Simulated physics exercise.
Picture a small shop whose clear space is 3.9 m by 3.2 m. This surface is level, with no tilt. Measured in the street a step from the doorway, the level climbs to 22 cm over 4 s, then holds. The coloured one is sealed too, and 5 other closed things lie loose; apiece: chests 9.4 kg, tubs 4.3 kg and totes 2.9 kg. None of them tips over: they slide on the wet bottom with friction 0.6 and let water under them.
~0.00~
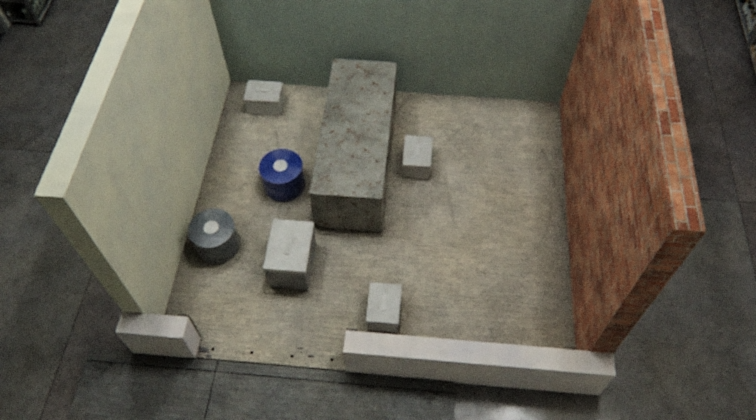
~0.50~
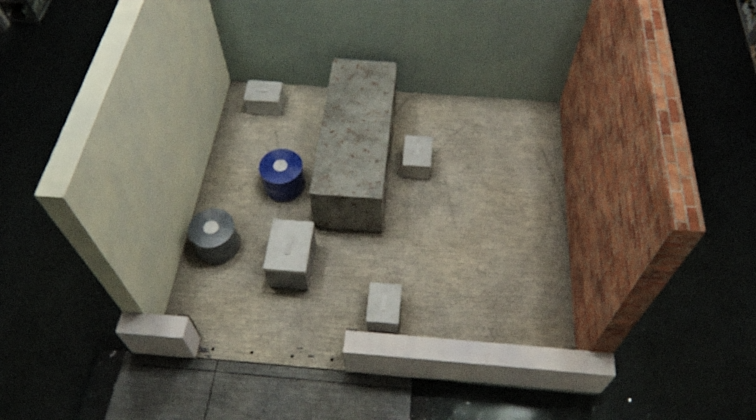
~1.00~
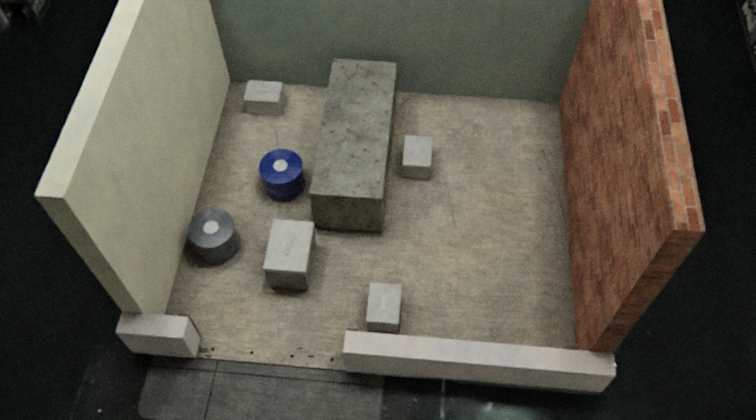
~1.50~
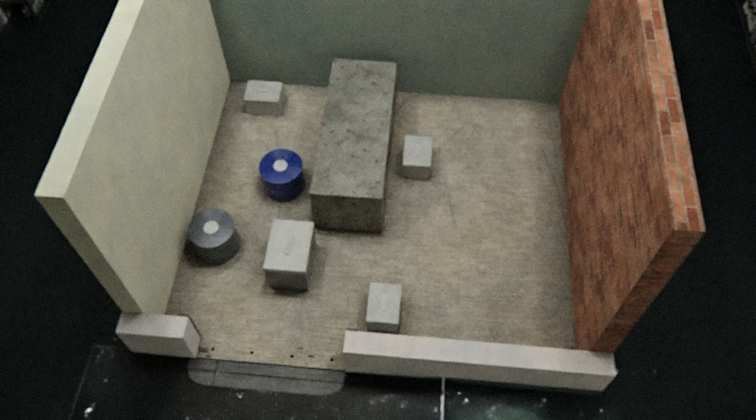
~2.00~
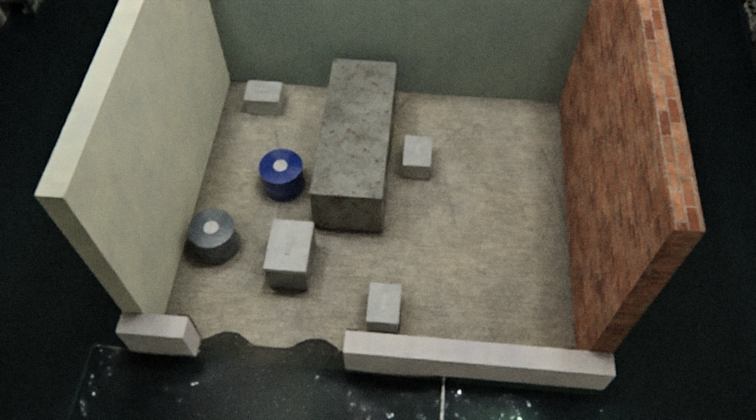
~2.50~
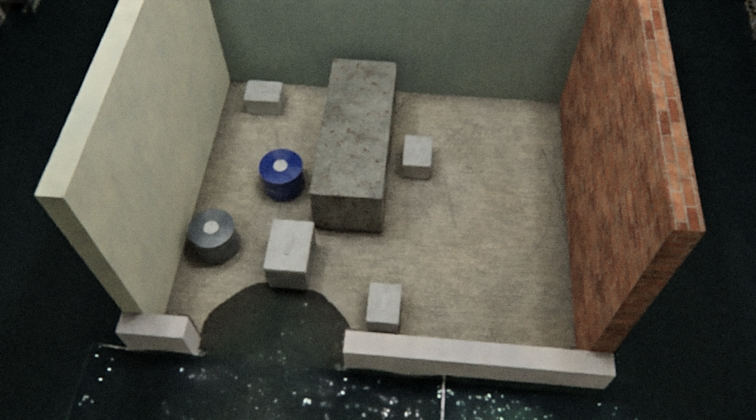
Small shop seen from above, dark water spreading outside the front wall, then creeping through the doorway while tubs and boxes stay still.
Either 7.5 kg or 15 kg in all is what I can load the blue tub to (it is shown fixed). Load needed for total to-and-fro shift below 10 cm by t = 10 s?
The lighter amount and the heavier both fall short.
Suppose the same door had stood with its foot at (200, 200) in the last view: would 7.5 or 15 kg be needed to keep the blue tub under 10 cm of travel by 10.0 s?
Result: Neither option suffices.
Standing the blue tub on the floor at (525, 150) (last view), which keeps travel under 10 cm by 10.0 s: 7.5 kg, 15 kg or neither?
Looking at the loads, neither keeps it.
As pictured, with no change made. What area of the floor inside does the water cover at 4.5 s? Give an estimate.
I'd estimate close to 5.5 m2.
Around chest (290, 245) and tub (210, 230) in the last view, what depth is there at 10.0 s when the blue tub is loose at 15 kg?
First roughly 21 cm, second roughly 21 cm.
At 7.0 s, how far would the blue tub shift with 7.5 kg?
Close to 60 centimetres.
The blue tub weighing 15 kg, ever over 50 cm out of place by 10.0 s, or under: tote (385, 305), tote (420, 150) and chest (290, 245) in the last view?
In that order: Below, below, beyond.
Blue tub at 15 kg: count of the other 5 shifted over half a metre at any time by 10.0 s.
3.
After 3.5 s the blue tub would be 0 cm from its start with 7.5 kg and 0 cm from its start with 15 kg; 0 cm of water round it then.
After 4.5 s the blue tub would be 5 cm from its start with 7.5 kg and 0 cm from its start with 15 kg; 5 cm of water round it then.
After 7.0 s the blue tub would be 70 cm from its start with 7.5 kg and 48 cm from its start with 15 kg; 14 cm of water round it then.
After 10.0 s the blue tub would be 23 cm from its start with 7.5 kg and 33 cm from its start with 15 kg; 21 cm of water round it then.
